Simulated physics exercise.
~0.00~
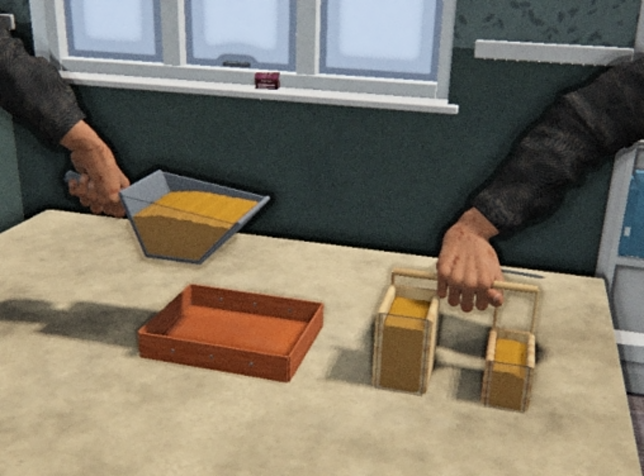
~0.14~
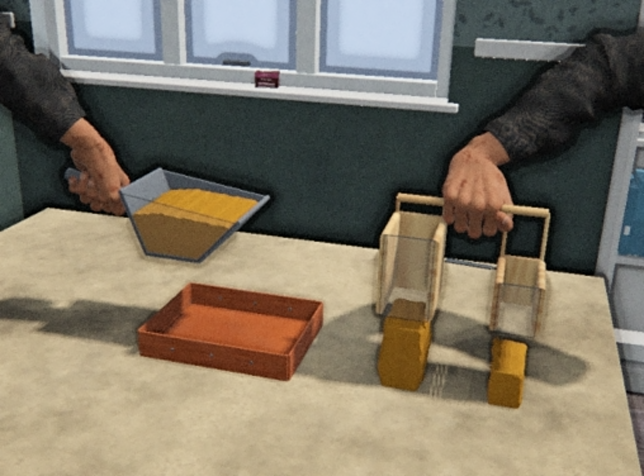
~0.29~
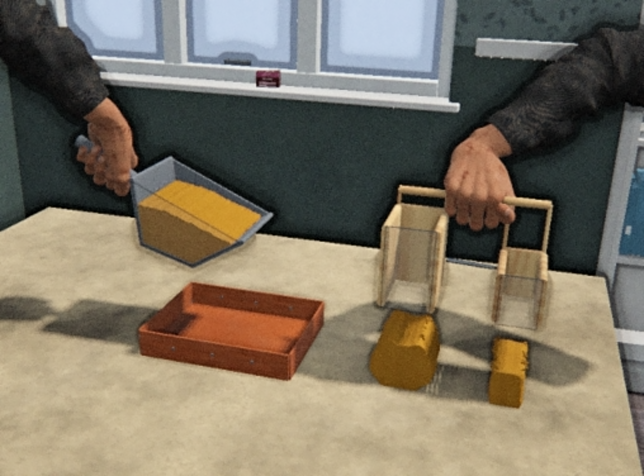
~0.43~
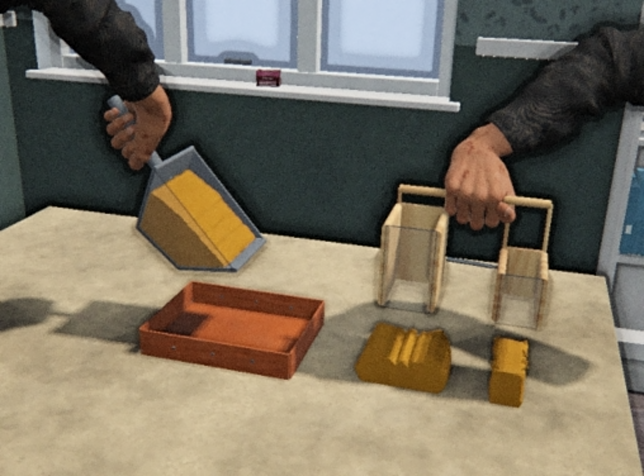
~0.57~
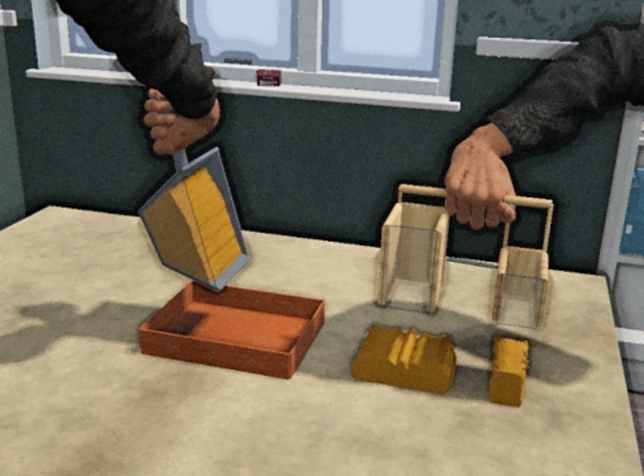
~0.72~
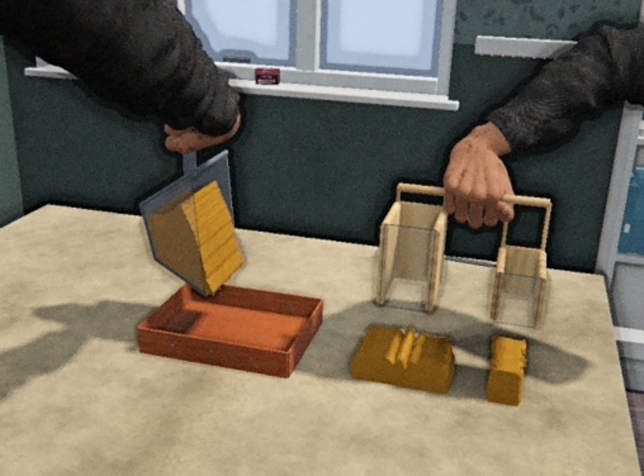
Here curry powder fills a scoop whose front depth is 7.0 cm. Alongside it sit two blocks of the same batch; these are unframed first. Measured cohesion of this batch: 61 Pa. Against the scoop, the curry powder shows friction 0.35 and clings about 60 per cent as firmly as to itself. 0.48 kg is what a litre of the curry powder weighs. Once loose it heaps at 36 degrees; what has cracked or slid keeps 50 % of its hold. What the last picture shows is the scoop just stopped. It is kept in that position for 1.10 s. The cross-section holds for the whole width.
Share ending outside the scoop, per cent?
100 %.
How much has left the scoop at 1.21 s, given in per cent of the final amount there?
I'd reckon around 90 per cent.
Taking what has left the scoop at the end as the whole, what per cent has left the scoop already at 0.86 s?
It stands at about 20 percent.
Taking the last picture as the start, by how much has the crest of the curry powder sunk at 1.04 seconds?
I'd put it at close to 8.5 cm.
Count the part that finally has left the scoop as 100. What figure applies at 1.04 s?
The figure is some 70 %.
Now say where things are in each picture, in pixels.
The first frame shows lip at (236, 222), tilt 0 degrees; crest of the curry powder at (163, 216); block heights 11 cm, 6.1 cm (left to right).
The second frame shows lip at (236, 222), tilt 1 degrees; crest of the curry powder at (160, 214); block heights 11 cm, 6.1 cm (left to right).
The third frame shows lip at (241, 241), tilt 16 degrees; crest of the curry powder at (142, 205); block heights 8.4 cm, 6.1 cm (left to right).
The fourth frame shows lip at (235, 268), tilt 42 degrees; crest of the curry powder at (152, 194); block heights 5.6 cm, 6.1 cm (left to right).
The fifth frame shows lip at (219, 288), tilt 67 degrees; crest of the curry powder at (169, 191); block heights 5.0 cm, 6.0 cm (left to right).
The sixth frame shows lip at (207, 292), tilt 78 degrees; crest of the curry powder at (181, 206); block heights 4.9 cm, 6.0 cm (left to right).
After 0.86 s, the scoop is at 78 degrees and 16 % has left it.
After 1.04 s, the scoop is at 78 degrees and 67 % has left it.
After 1.21 s, the scoop is at 78 degrees and 90 % has left it.
After 1.38 s, the scoop is at 78 degrees and 100 % has left it.
After 1.49 s, the scoop is at 78 degrees and 100 % has left it.
